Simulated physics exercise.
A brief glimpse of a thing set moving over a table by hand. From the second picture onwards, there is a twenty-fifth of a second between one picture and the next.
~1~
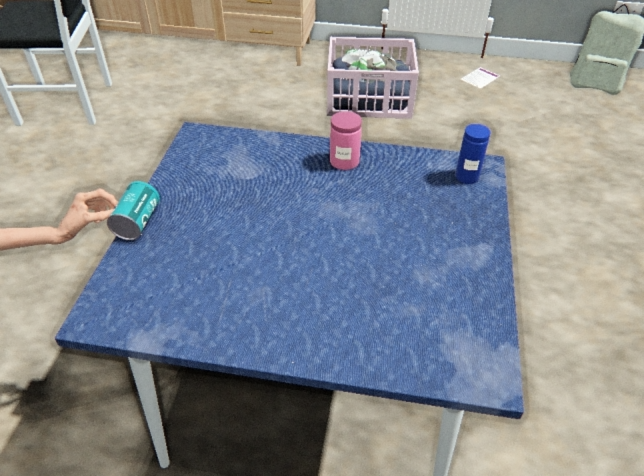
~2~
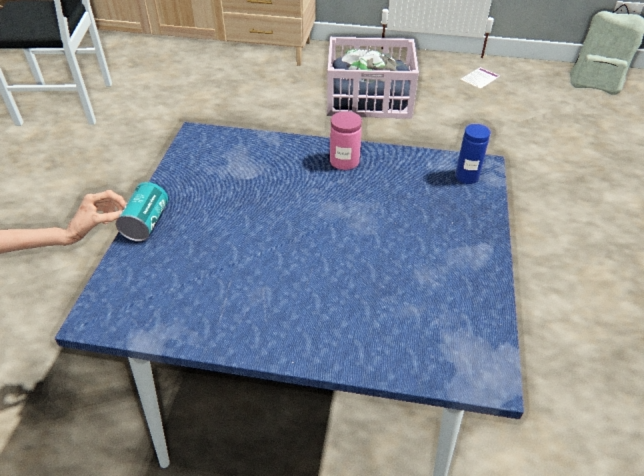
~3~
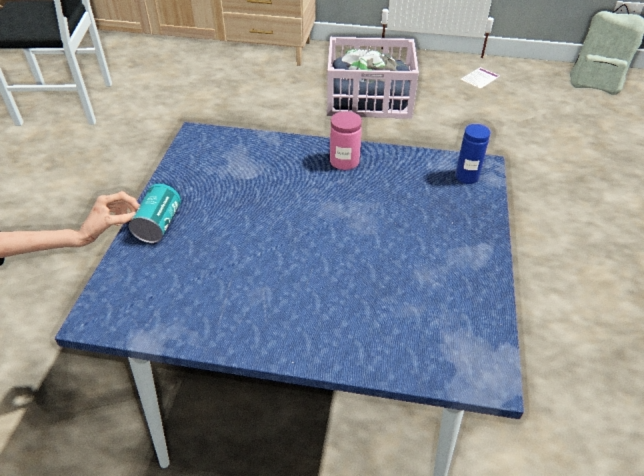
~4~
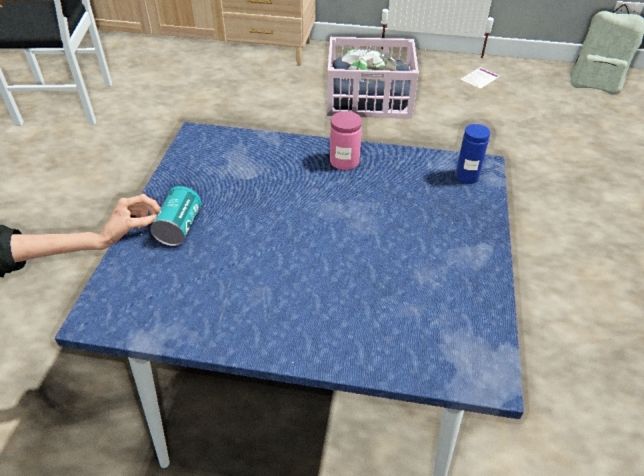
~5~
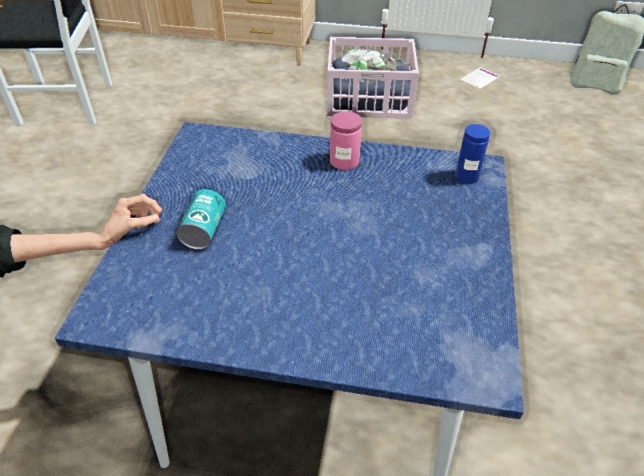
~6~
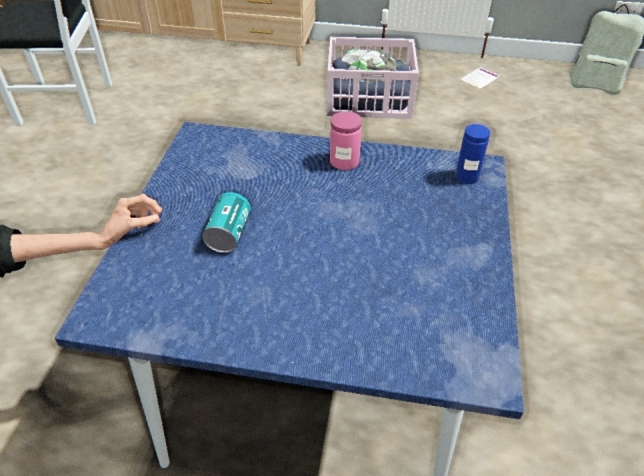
A turquoise tin lying on its side was pushed rightward by a hand from the left edge of a blue table, then rolled on alone past the still hand, with pink and blue containers standing behind.
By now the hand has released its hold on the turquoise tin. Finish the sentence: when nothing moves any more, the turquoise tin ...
... is no longer on the table.
Then, 0.20 s past the last view, turquoise tin displaced well along near (354, 239).
Then, 0.60 s past the last view, turquoise tin now off the table.
Then, 0.90 s past the last view, things are still on the move.
Finally, off the table, turquoise tin.
